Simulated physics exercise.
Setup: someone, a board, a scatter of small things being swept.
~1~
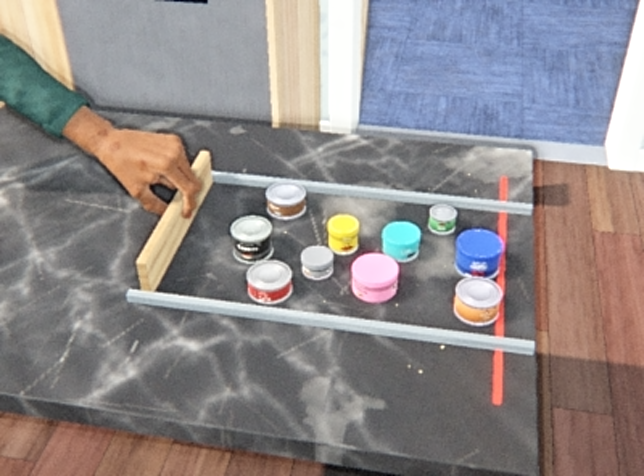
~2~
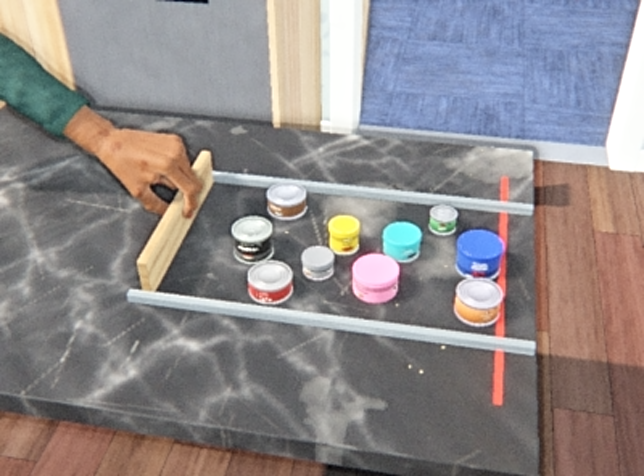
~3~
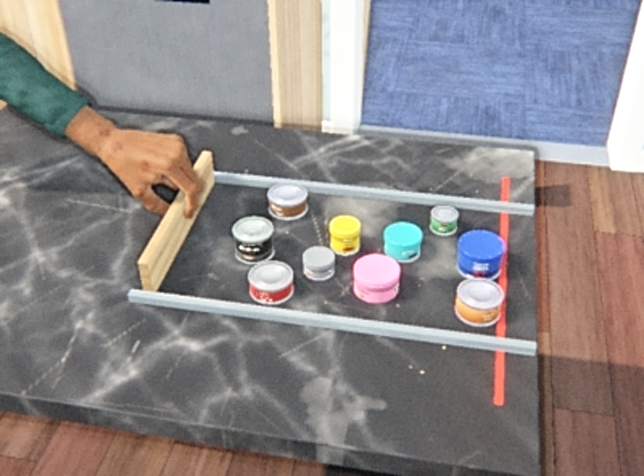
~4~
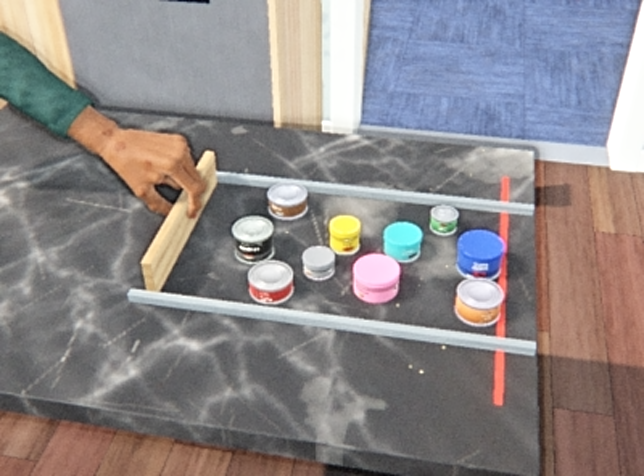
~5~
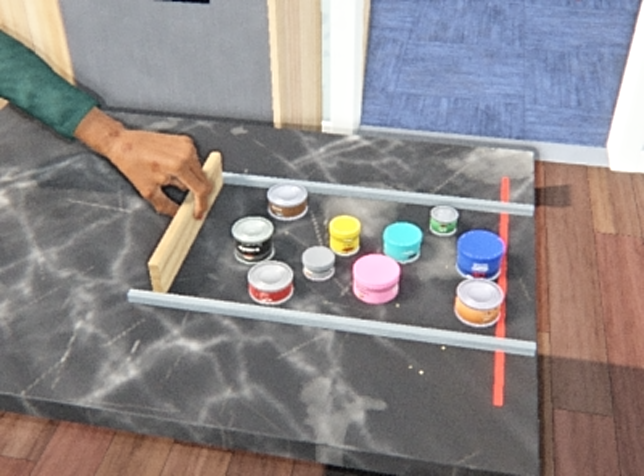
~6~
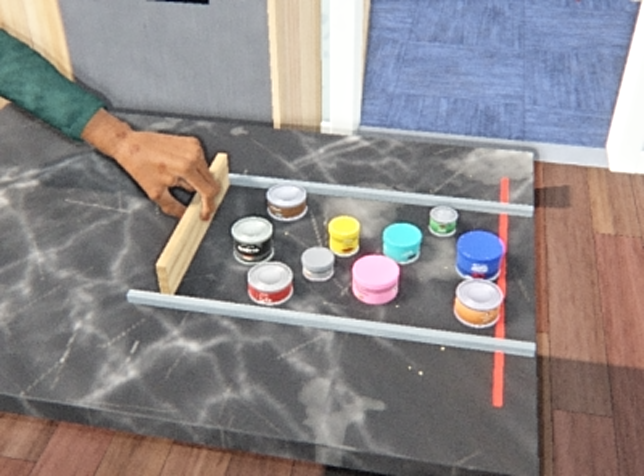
The clip opens on a hand in a green sleeve holding a wooden board upright between two grey rails on a dark marbled surface, with small colourful tins and tubs scattered to its right. The board stays nearly still at first, then the hand slides it slightly right, while the containers stay put.
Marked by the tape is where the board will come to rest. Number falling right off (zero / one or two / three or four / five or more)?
The table is going to lose at least five pieces.
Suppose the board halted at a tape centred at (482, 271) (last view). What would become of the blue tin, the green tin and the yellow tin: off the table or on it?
Going in order, the blue tin goes off the edge, then the green tin goes off the edge, then the yellow tin keeps its spot.
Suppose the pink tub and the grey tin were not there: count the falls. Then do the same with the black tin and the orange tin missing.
Falls come to 4 the first time and 4 the other time.
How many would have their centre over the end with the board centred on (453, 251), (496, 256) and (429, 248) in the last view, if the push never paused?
First 1, then 5, finally 0.
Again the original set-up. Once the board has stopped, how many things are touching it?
That makes 5.
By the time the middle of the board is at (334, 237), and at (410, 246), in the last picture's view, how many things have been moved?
Counts: 6 / 10.
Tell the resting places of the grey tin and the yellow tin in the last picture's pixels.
Grey tin at (518, 297), yellow tin at (519, 243).
Soon after, none off yet; orange tin at rest near (478, 303); blue tin at rest near (479, 257); green tin at rest near (443, 222).
After that, none off yet; orange tin displaced about its own width near (542, 311); blue tin displaced about its own width near (521, 271); green tin displaced well along near (503, 230).
In the end, the number that fall off is five or more; gone, pink tub, turquoise pot, green tin, blue tin and orange tin.
